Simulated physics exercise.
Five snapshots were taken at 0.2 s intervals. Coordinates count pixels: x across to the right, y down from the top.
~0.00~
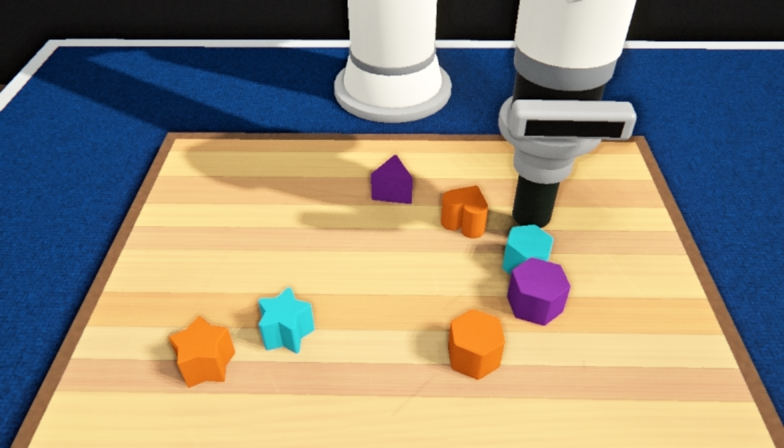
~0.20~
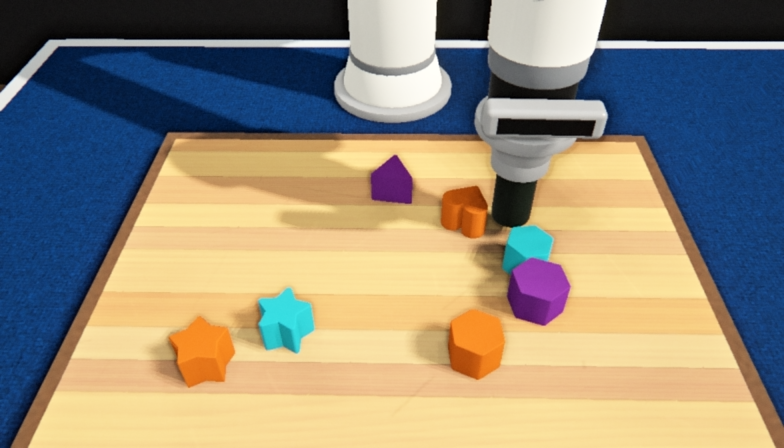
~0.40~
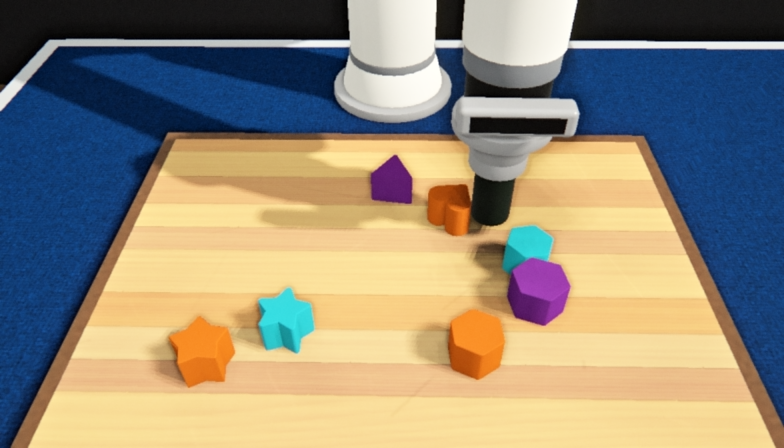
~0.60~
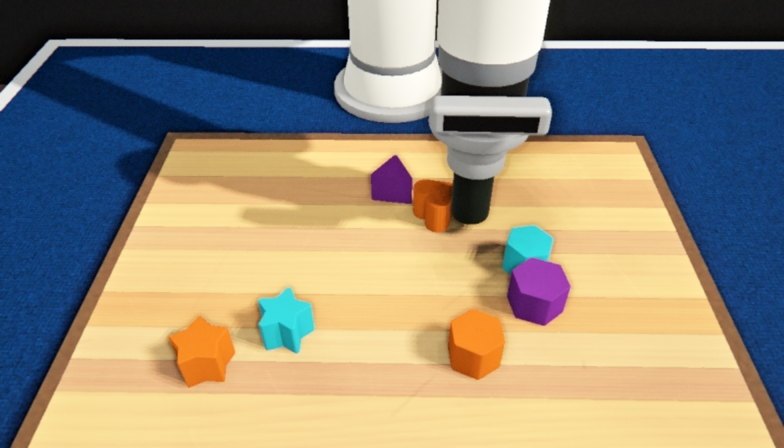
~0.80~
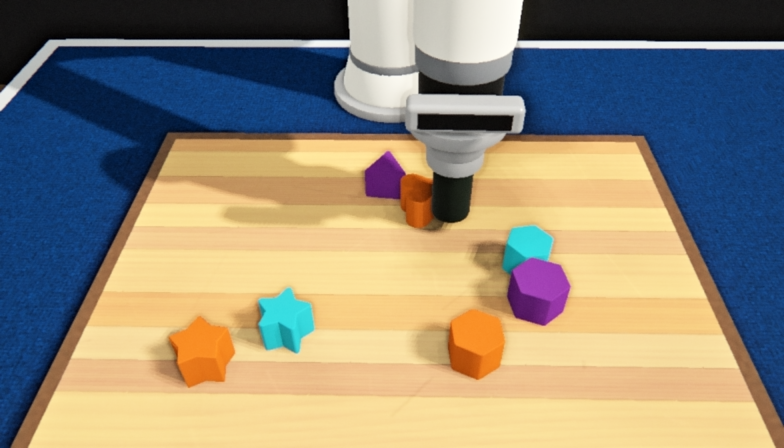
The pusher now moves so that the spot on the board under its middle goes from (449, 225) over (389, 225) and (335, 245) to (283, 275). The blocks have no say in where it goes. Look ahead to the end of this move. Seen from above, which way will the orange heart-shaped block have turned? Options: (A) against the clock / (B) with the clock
Correct choice: B.
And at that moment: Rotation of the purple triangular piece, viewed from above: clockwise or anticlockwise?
The answer is counter-clockwise.
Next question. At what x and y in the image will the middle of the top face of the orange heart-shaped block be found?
Just about (389, 176).
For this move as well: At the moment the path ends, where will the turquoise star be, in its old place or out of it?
Not moved.
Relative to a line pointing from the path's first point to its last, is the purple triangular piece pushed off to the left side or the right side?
Facing from start to end, it shifts right.
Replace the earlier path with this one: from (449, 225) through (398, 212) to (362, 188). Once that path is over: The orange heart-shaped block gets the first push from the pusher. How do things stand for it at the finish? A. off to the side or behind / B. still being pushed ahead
The one that fits is B, still being pushed ahead.
The first path, step by step. One third of the way, pusher at (388, 211); purple triangular piece at (379, 156), turned 35° anticlockwise; orange heart-shaped block at (389, 176), turned 55° clockwise.
Two thirds of the way, pusher at (334, 231); purple triangular piece at (379, 156), turned 35° anticlockwise; orange heart-shaped block at (389, 176), turned 55° clockwise.
At the end, pusher at (280, 262); turquoise star in place; purple triangular piece at (379, 156), turned 35° anticlockwise; orange heart-shaped block at (389, 176), turned 55° clockwise.
